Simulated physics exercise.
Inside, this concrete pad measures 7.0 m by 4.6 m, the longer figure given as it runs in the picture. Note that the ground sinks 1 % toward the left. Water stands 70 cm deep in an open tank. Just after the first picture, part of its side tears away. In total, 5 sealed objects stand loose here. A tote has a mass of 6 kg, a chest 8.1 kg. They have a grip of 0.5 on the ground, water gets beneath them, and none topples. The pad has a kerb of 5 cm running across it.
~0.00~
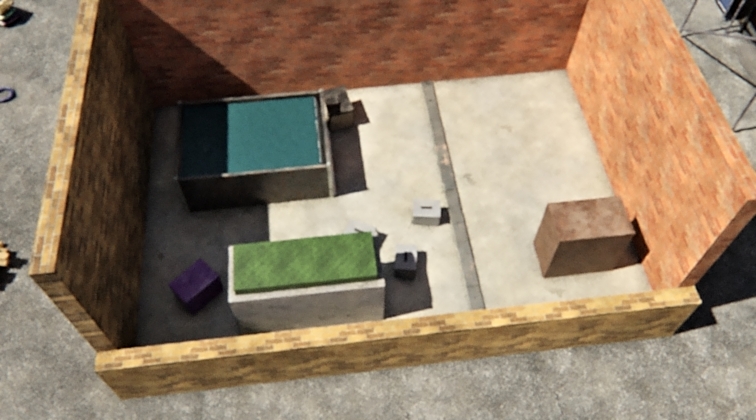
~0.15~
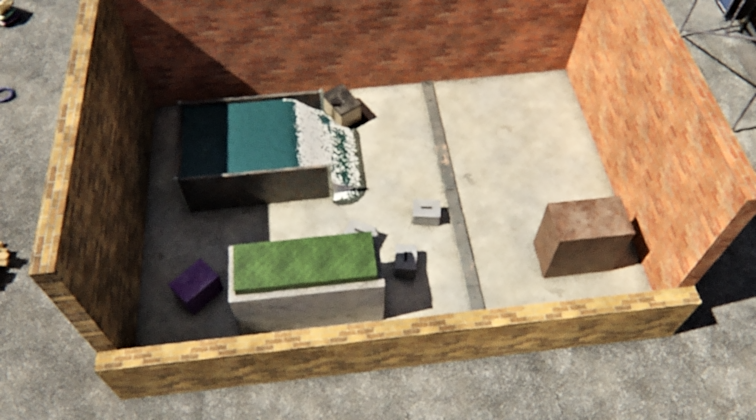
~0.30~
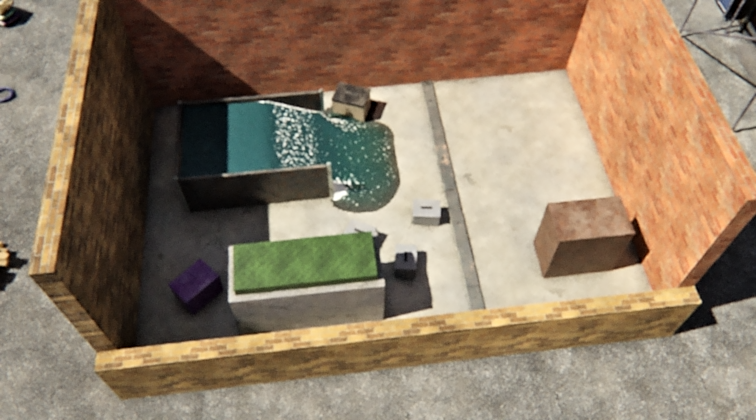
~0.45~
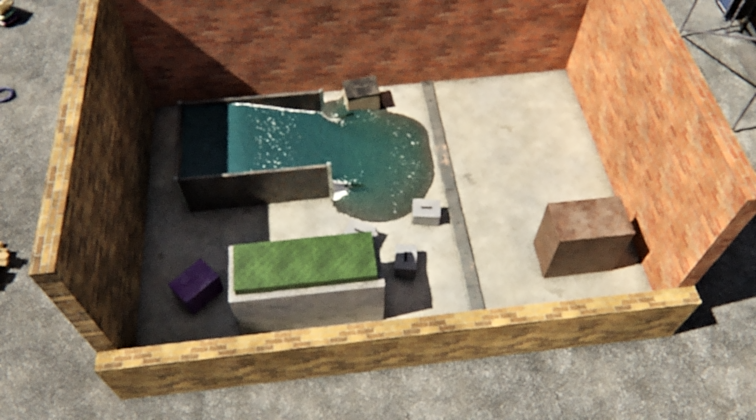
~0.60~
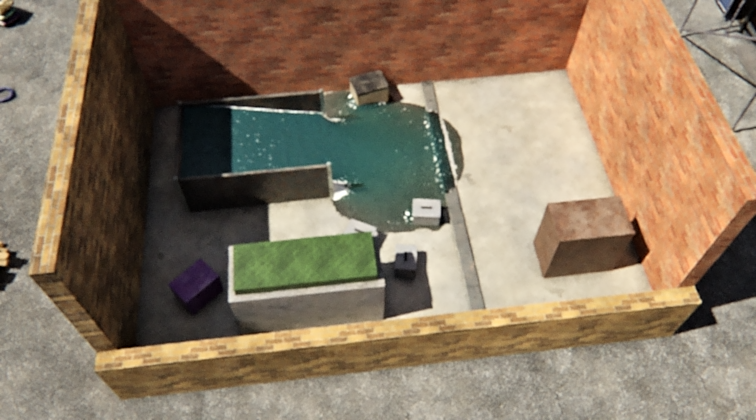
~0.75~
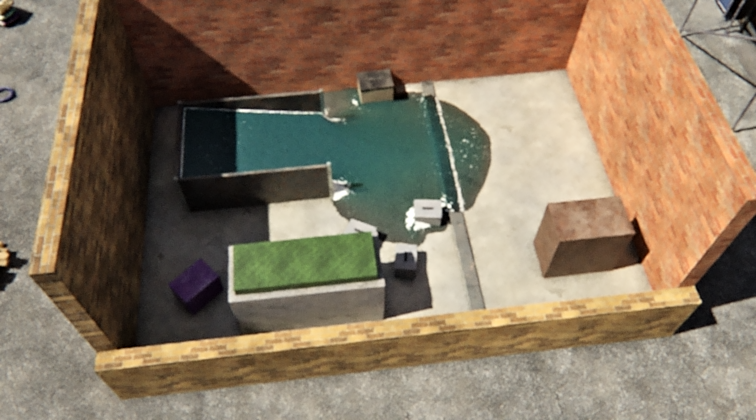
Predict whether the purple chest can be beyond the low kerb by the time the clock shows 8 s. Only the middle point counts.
Outcome: Purple chest never gets over.
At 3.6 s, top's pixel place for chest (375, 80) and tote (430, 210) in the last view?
Near (519, 90) and (418, 301).
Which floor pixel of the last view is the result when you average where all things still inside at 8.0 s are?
The average lands around (295, 261).
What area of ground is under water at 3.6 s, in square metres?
The covered patch comes to about 22 m2.
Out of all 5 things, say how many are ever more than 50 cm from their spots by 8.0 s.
4.
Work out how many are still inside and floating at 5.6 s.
Of them, 3.
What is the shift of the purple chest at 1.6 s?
I'd put it at around 0 cm.
After 1.6 s the purple chest is near (194, 280), 0.0 m from its start, aground; 0 of 5 are over the mark; 2 afloat.
After 3.6 s the purple chest is near (194, 280), 0.0 m from its start, aground; 1 of 5 are over the mark; 1 afloat.
After 5.6 s the purple chest is near (194, 280), 0.0 m from its start, aground; 1 of 5 are over the mark; 3 afloat.
After 8.0 s the purple chest is near (178, 293), 0.3 m from its start, afloat; 1 of 5 are over the mark; 5 afloat.
